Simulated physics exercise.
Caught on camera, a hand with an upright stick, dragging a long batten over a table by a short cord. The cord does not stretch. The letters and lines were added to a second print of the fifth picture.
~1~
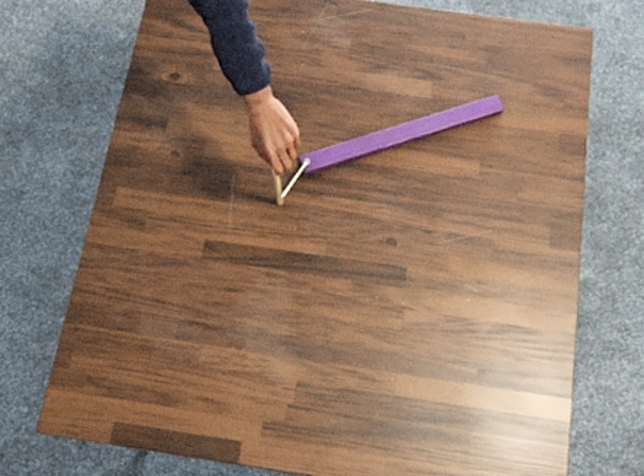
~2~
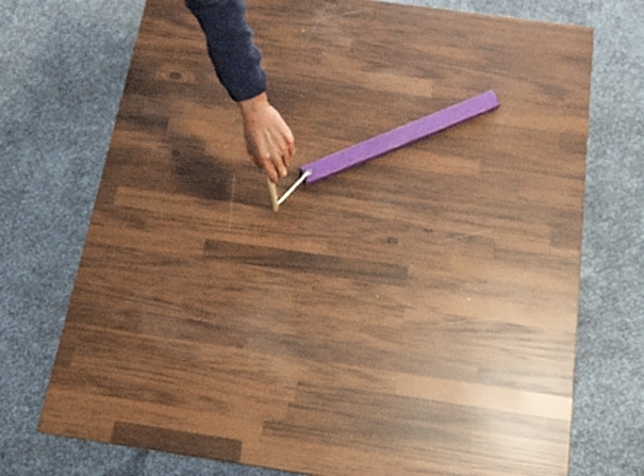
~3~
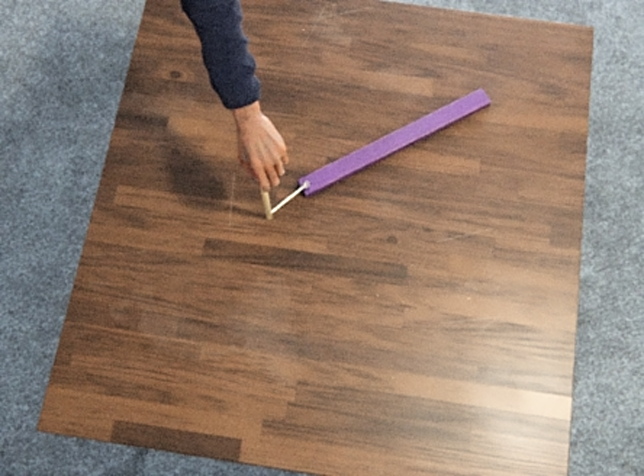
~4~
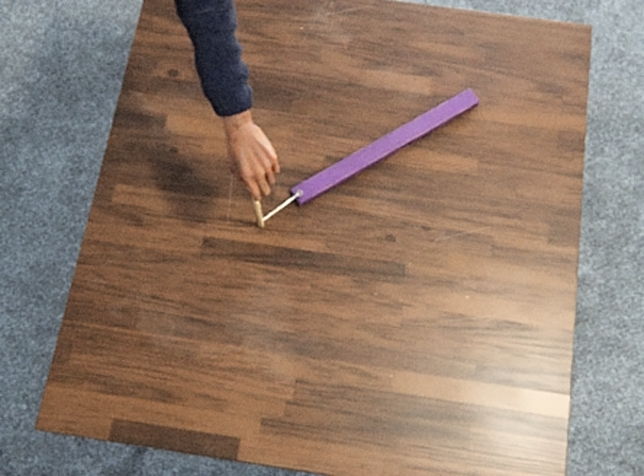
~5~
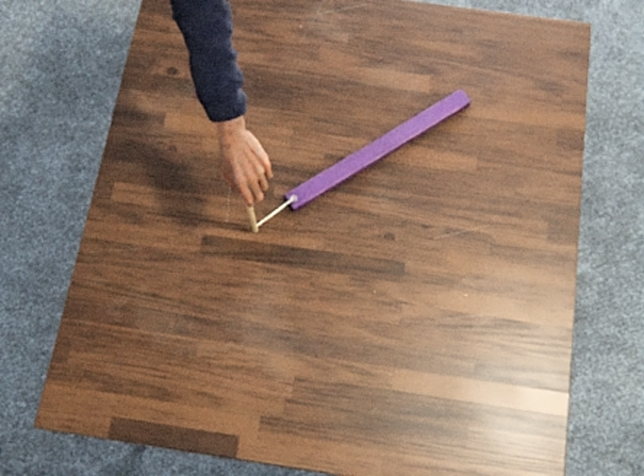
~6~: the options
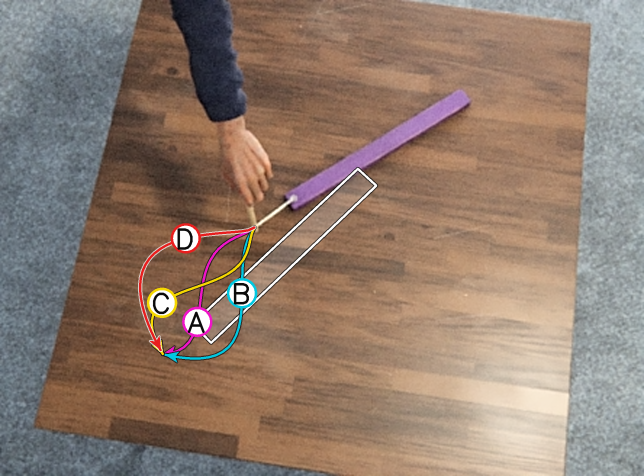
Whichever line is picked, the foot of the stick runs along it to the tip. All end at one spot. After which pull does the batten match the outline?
Only B brings it into the box.
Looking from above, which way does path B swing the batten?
It turns anticlockwise.
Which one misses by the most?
D.
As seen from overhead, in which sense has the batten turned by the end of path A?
It turns anticlockwise.
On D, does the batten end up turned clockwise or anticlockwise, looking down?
It turns anticlockwise.
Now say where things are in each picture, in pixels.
Purple batten (402, 133), in the first frame.
Purple batten (401, 135), in the second frame.
Purple batten (396, 140), in the third frame.
Purple batten (387, 144), in the fourth frame.
Purple batten (380, 147), in the fifth frame.
On the marked copy, A from (255, 227) via (203, 287) to (163, 354); B from (255, 227) via (240, 321) to (165, 355); C from (255, 227) via (195, 287) to (163, 354); D from (255, 227) via (154, 254) to (160, 350); the outline at (287, 253).
Following B. Soon after the start, foot of the stick (242, 292), middle of the batten (346, 182).
Later, foot of the stick (223, 352), middle of the batten (316, 227).
In the end, foot of the stick (163, 355), middle of the batten (286, 253); it lies in the outline.
As for the rest, A leaves its middle at (276, 242); C leaves its middle at (268, 238); D leaves its middle at (256, 229).
